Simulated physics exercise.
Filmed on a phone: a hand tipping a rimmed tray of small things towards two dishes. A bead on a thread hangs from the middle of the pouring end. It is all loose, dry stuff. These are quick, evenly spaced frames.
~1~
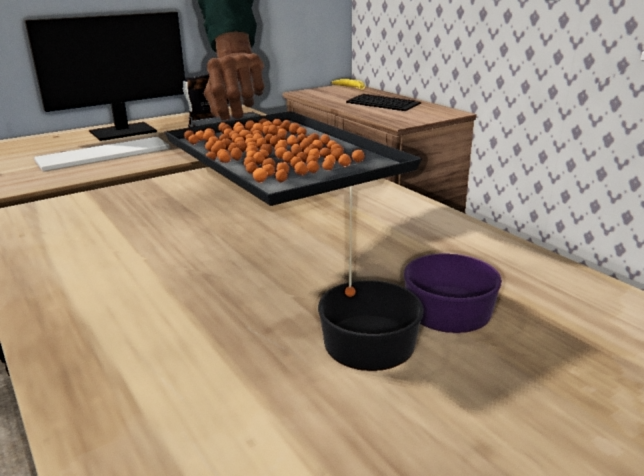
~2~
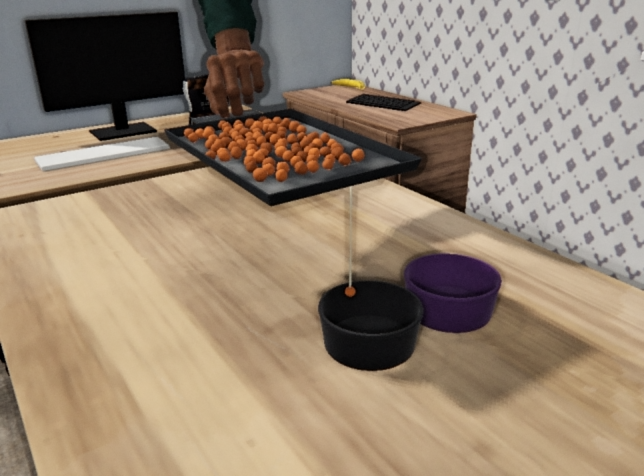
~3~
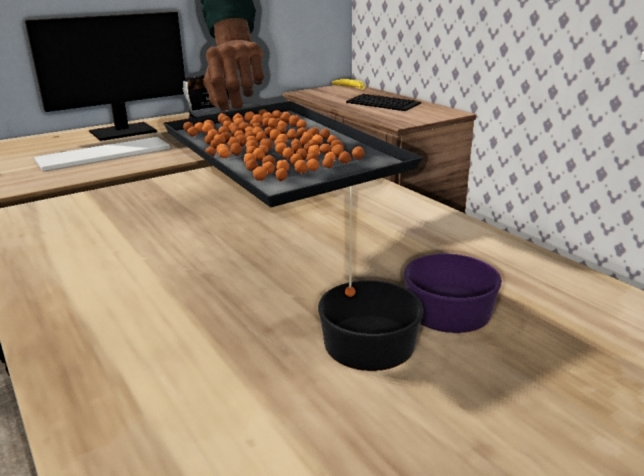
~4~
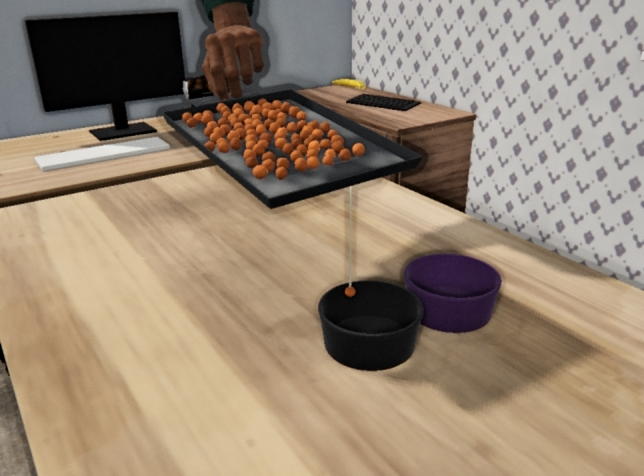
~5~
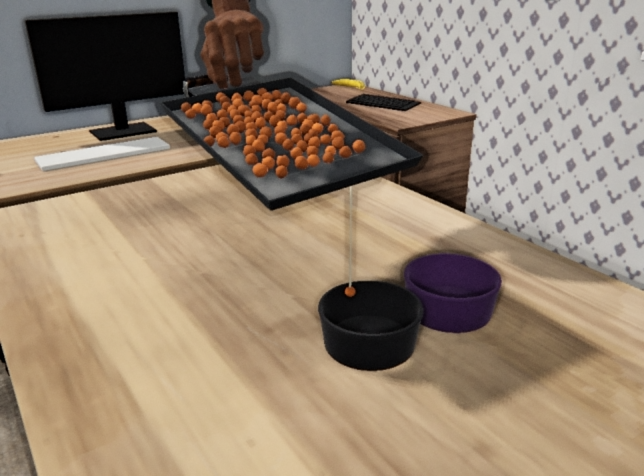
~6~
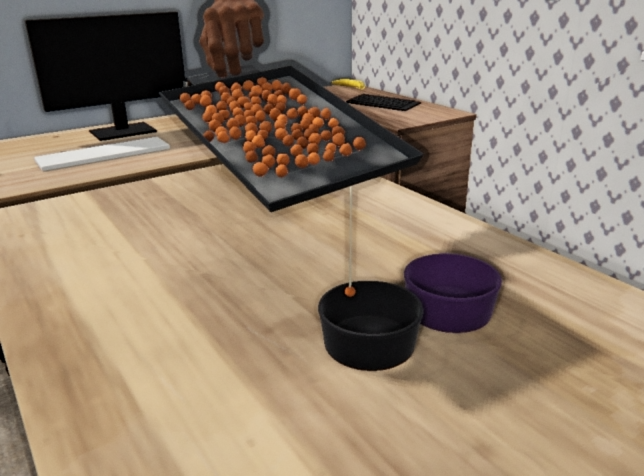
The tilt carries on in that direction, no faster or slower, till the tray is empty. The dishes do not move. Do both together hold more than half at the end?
Caught overall: Under half.
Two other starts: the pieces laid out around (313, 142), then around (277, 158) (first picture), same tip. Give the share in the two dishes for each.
First some 20, then 10 per cent.
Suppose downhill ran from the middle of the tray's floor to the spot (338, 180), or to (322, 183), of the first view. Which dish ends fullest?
First the left dish, then the dish on the left.
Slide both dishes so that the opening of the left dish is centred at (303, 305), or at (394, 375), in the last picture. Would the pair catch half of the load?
In turn: Below a half; below a half.
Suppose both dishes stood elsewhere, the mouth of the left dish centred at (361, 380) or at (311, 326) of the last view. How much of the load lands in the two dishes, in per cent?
About 10 and 60 per cent.
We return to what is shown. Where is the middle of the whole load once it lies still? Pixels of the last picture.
Roughly at (308, 400).
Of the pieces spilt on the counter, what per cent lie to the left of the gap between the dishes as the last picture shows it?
Close to 90 per cent.
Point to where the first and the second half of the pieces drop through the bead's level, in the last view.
Early half (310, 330), late half (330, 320).
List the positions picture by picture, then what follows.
The first picture shows corners of the pouring end at (270, 192) and (417, 158), level; middle of the load at (261, 143), coated peanuts; left dish at (402, 345); right dish at (485, 309); bead on its thread at (350, 292).
The second picture shows corners of the pouring end at (270, 193) and (417, 158), level; middle of the load at (261, 142).
The third picture shows corners of the pouring end at (270, 194) and (417, 157), tipped barely, lowest at the left corner; middle of the load at (261, 137).
The fourth picture shows corners of the pouring end at (271, 196) and (417, 156), tipped a little, lowest at the left corner; middle of the load at (261, 130).
The fifth picture shows corners of the pouring end at (271, 198) and (418, 154), tipped a little, lowest at the left corner; middle of the load at (261, 123).
The sixth picture shows corners of the pouring end at (271, 200) and (418, 153), tipped a little, lowest at the left corner; middle of the load at (261, 116); left dish at (402, 345); right dish at (485, 309).
Soon, tray tipped steeply; nearly all on the tray; a small part outside both; a small part in the air.
A while on, tray tipped right over; about a third on the tray; a stray few in the left dish; about a quarter outside both; about a third in the air.
Towards the end, tray tipped past a quarter turn; about a quarter in the left dish; most outside both.
Finally, tray tipped past a quarter turn; about a quarter in the left dish; none in the right dish; most outside both.
